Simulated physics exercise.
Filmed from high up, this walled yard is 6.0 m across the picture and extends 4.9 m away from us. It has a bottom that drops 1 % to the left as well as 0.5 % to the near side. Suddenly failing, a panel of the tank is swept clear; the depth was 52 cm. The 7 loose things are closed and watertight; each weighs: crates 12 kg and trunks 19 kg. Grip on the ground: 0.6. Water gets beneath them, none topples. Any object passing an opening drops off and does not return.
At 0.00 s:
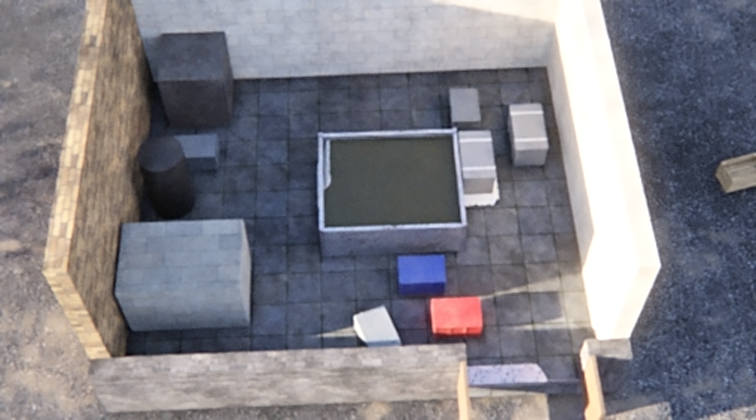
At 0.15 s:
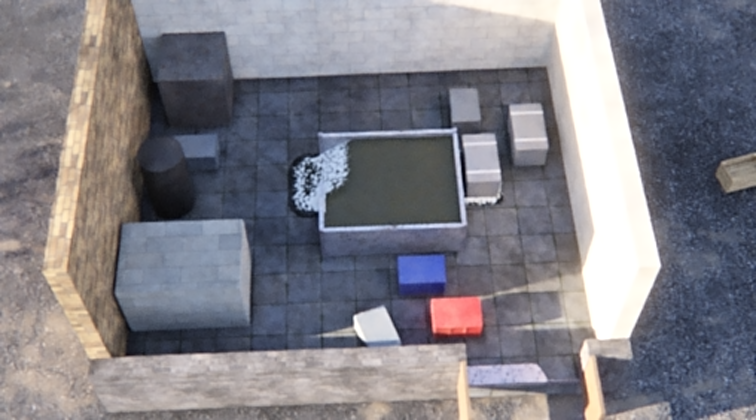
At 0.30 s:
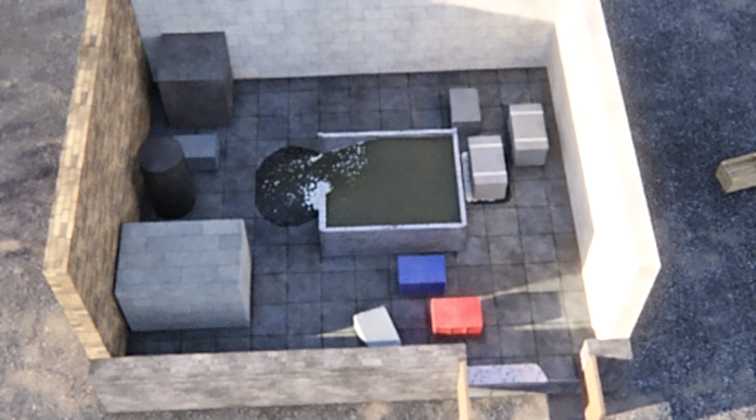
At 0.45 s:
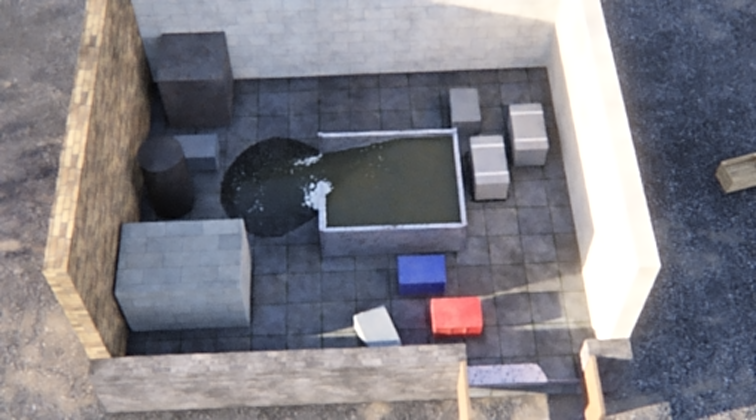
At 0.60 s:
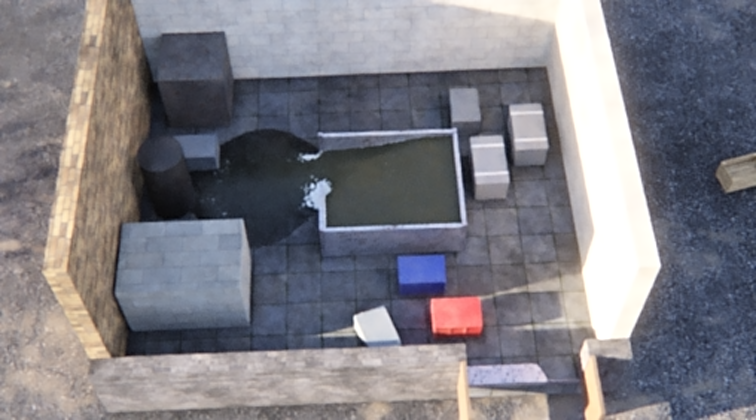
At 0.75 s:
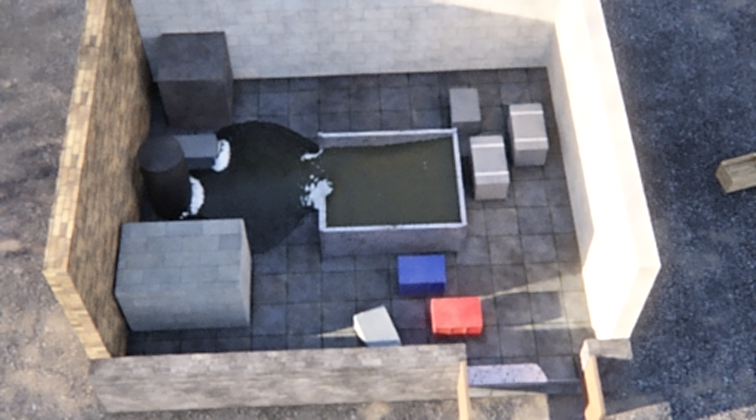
Dark water bursts from the tank's left side and spreads across the yard around a dark cylinder.
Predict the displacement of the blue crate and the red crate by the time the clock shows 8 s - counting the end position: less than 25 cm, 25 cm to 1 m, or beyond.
As I see it, my guess is the blue crate remains near its start, my guess is the red crate remains near its start.
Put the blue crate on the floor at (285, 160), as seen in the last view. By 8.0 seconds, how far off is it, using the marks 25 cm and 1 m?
Well, it is shoved a long way.
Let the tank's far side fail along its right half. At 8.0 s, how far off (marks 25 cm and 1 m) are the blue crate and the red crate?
The blue crate remains where it was; the red crate remains where it was.
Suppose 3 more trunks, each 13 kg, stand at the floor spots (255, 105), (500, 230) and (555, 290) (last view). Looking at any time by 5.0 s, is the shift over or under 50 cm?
Order as asked - farther, not as far, not as far.
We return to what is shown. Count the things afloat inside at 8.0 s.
At that moment 2.
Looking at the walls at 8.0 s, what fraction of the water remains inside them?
About 100 in a hundred parts of the water.
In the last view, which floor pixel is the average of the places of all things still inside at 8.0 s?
Near (458, 209).
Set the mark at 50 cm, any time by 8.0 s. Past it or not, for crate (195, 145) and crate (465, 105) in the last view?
The first topped the threshold, and the second never reached the threshold.
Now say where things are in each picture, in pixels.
The blue crate at (422, 269) rests on the ground; the red crate at (457, 312) rests on the ground; water covers 2.7 m2; 0 of 7 have shifted, in the first picture.
The blue crate at (422, 269), on the bottom; the red crate at (457, 312), on the bottom; water covers 3.1 m2; 1 of 7 have shifted, in the second picture.
The blue crate at (422, 269) rests on the ground; the red crate at (457, 312), on the bottom; water covers 3.7 m2; 1 of 7 have shifted, in the third picture.
The blue crate at (422, 269), on the bottom; the red crate at (457, 312), on the bottom; 4.5 m2 under water; 1 of 7 have shifted, in the fourth picture.
The blue crate at (422, 269) rests on the ground; the red crate at (457, 312), on the bottom; water covers 5.4 m2; 1 of 7 have shifted, in the fifth picture.
The blue crate at (422, 269), on the bottom; the red crate at (457, 312) rests on the ground; 6.0 m2 under water; 1 of 7 have shifted, in the sixth picture.
After 1.6 s the blue crate is near (422, 269), 0.0 m from its start, aground; the red crate is near (457, 312), 0.0 m from its start, aground; 0 of 7 are out; 1 afloat.
After 3.6 s the blue crate is near (422, 269), 0.0 m from its start, aground; the red crate is near (457, 312), 0.0 m from its start, aground; 0 of 7 are out; 1 afloat.
After 5.6 s the blue crate is near (422, 269), 0.0 m from its start, aground; the red crate is near (457, 312), 0.0 m from its start, aground; 0 of 7 are out; 0 afloat.
After 8.0 s the blue crate is near (422, 269), 0.0 m from its start, aground; the red crate is near (457, 312), 0.0 m from its start, aground; 0 of 7 are out; 2 afloat.
